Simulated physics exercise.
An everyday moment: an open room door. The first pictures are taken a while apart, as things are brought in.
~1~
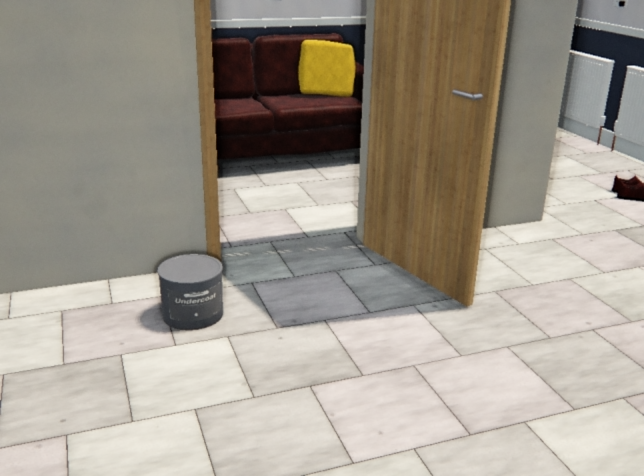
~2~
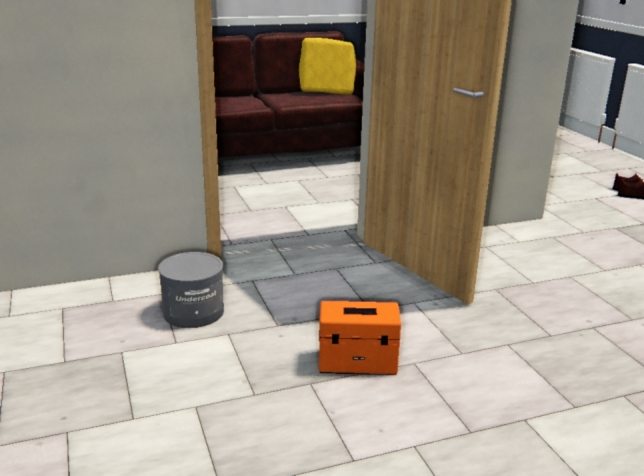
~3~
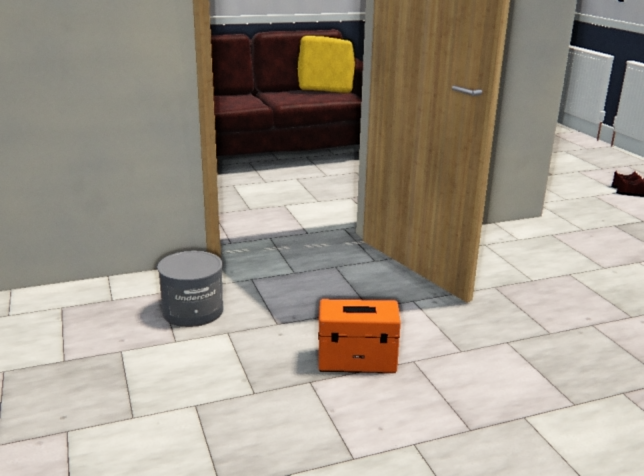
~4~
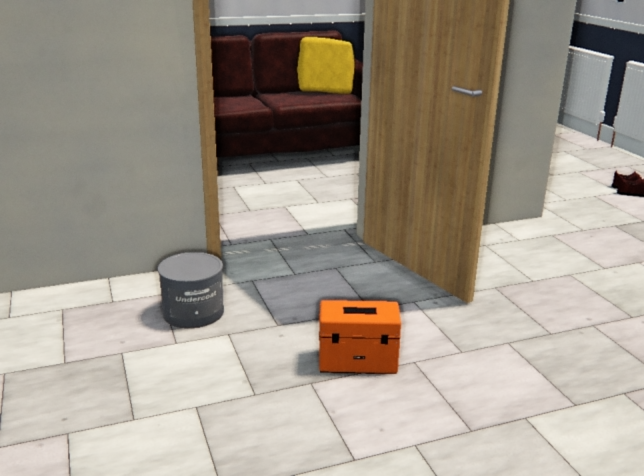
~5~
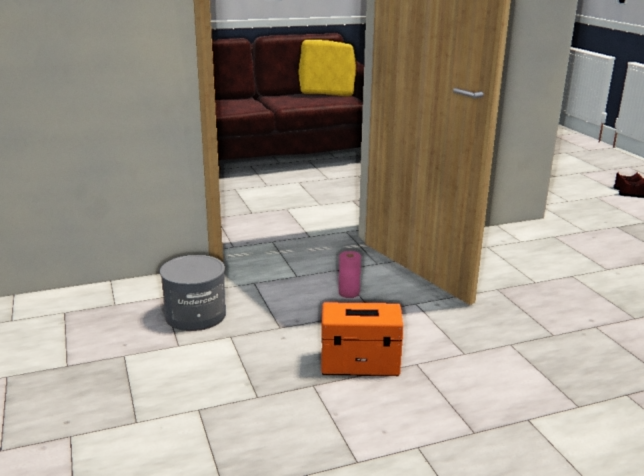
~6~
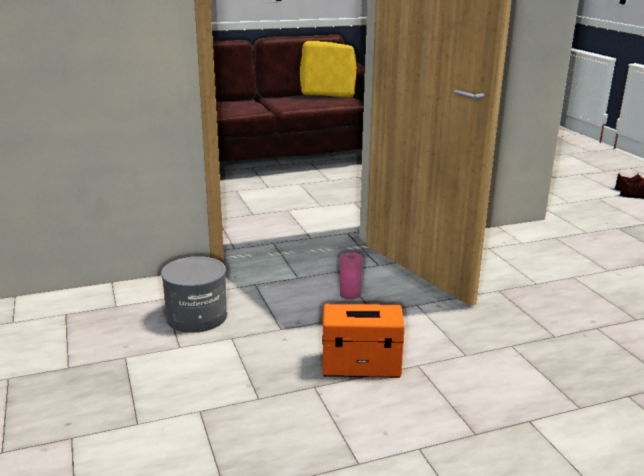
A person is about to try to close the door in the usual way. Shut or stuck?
In the end the door reaches the frame.
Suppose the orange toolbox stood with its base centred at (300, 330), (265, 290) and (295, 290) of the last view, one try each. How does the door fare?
First try: It reaches the frame; second try: It stops short; third try: It is blocked.
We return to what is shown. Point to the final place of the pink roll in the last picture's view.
Around (274, 218).
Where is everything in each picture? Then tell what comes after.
Door wide open and still; grey pail (192, 292), in the first frame.
Door wide open and still; grey pail (192, 289); orange toolbox (359, 338), in the second frame.
Door wide open and still; grey pail (192, 288); orange toolbox (358, 336), in the third frame.
Door wide open and still; grey pail (192, 290); orange toolbox (359, 337), in the fourth frame.
Door wide open and still; grey pail (194, 292); orange toolbox (361, 339), in the fifth frame.
Door wide open and still; pink roll (351, 276); grey pail (195, 294), in the sixth frame.
Then, 0.80 s after the last picture, open by 54°; pink roll slid about its own width near (328, 274).
Then, 1.10 s after the last picture, open by 23°; pink roll slid well along near (266, 261).
Then, 1.30 s after the last picture, open by 1°; pink roll slid well along near (232, 244).
Then, 1.90 s after the last picture, open by 0°; pink roll on its side near (247, 227).
At rest, open by 0°; tipped over on the floor, pink roll; the other 2 in place. Seen from the same camera at the end, pink roll near (274, 218).
